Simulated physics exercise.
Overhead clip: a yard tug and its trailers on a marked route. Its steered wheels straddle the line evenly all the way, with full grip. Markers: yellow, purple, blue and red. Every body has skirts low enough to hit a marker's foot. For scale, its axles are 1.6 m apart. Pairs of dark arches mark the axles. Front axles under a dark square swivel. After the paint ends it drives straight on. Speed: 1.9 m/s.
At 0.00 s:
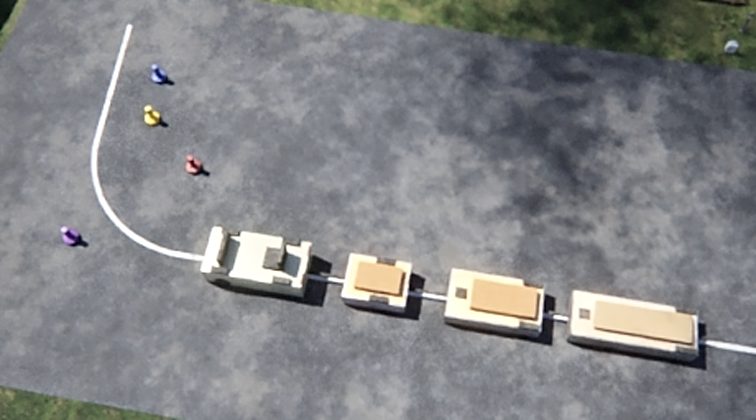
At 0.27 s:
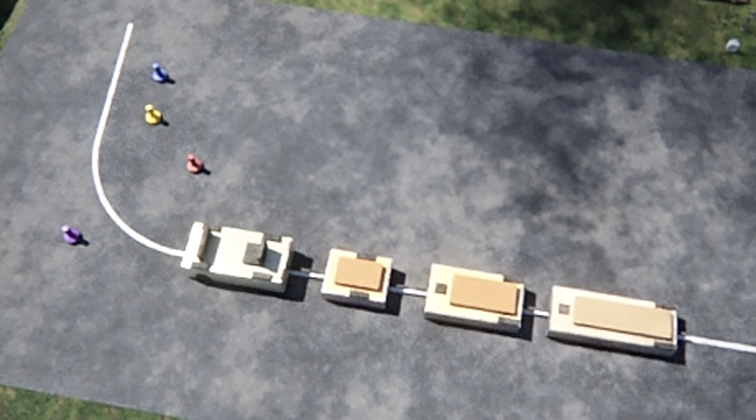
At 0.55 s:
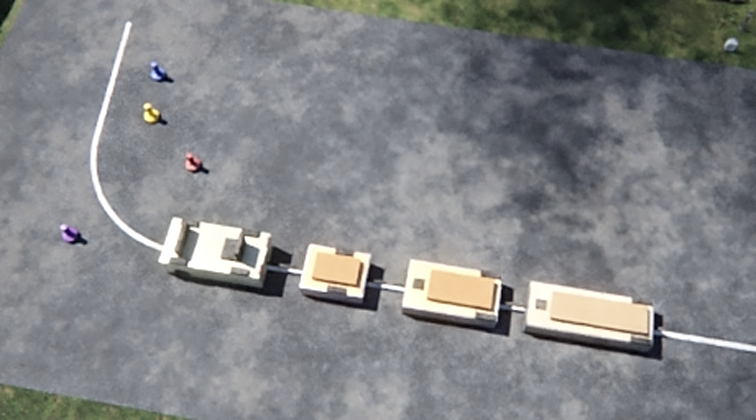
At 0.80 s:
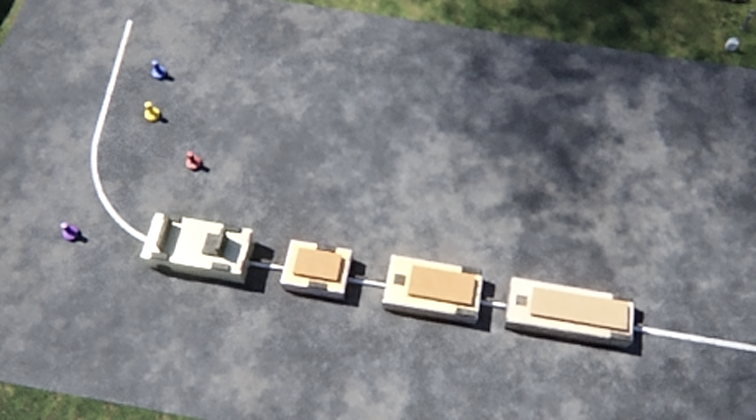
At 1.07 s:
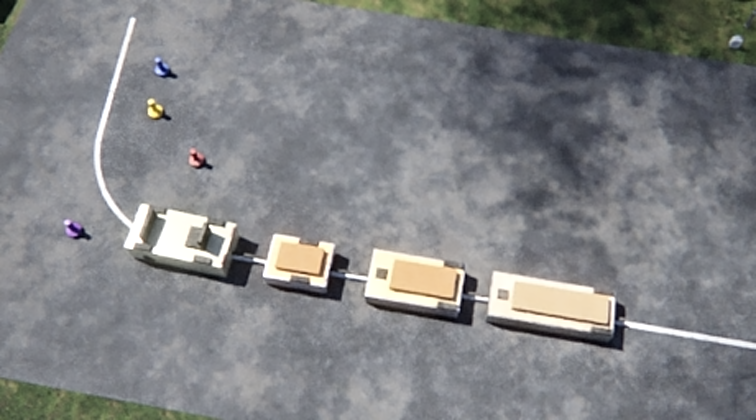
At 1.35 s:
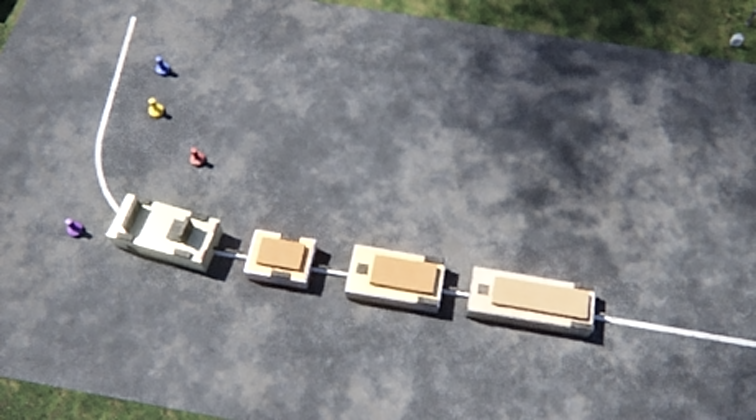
In the video, seen from overhead, a cream vehicle pulls three trailers with tan tops leftward along a white line on dark pavement, beginning to turn slightly upward at the curve near purple, red, yellow and blue markers.
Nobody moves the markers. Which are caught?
Yellow takes a hit, purple escapes, blue takes a hit, red stays untouched.
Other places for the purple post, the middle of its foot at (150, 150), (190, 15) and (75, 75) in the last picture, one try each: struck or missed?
First hit, second missed, third clear.
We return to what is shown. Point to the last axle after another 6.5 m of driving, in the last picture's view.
Near (348, 267).
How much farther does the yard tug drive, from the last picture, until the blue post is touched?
About 15.0 m.
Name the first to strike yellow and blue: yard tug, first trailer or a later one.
Yellow: One further back, blue: One further back.
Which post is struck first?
It is yellow.
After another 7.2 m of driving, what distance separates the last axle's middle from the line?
About 0 cm.
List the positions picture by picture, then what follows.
The first frame shows nose (213, 250); last axle (686, 330); still straight; yellow (151, 116), purple (70, 236), blue (158, 75), red (193, 165); 3 trailers.
The second frame shows nose (194, 245); last axle (665, 326); still straight.
The third frame shows nose (173, 241); last axle (641, 321); still straight.
The fourth frame shows nose (155, 236); last axle (621, 317); still straight.
The fifth frame shows nose (139, 226); last axle (603, 311); turned 3°.
The sixth frame shows nose (123, 216); last axle (582, 306); turned 7°; yellow (155, 108), purple (74, 228), blue (162, 67), red (197, 157).
After 1.9 s, the last axle is at (541, 299) of the last picture, on the line; purple has been passed with 20 cm to spare.
After 6.9 s, the last axle is at (220, 223) of the last picture, 55 cm off the line; the second trailer has hit yellow.
After 8.3 s, the last axle is at (162, 162) of the last picture, 165 cm off the line; red has been passed with 10 cm to spare.
After 9.2 s, the last axle is at (144, 114) of the last picture, 130 cm off the line; the third trailer has hit blue.
After 11.6 s, the last axle is out of the picture, 30 cm off the line; 2 of 4 struck in all.
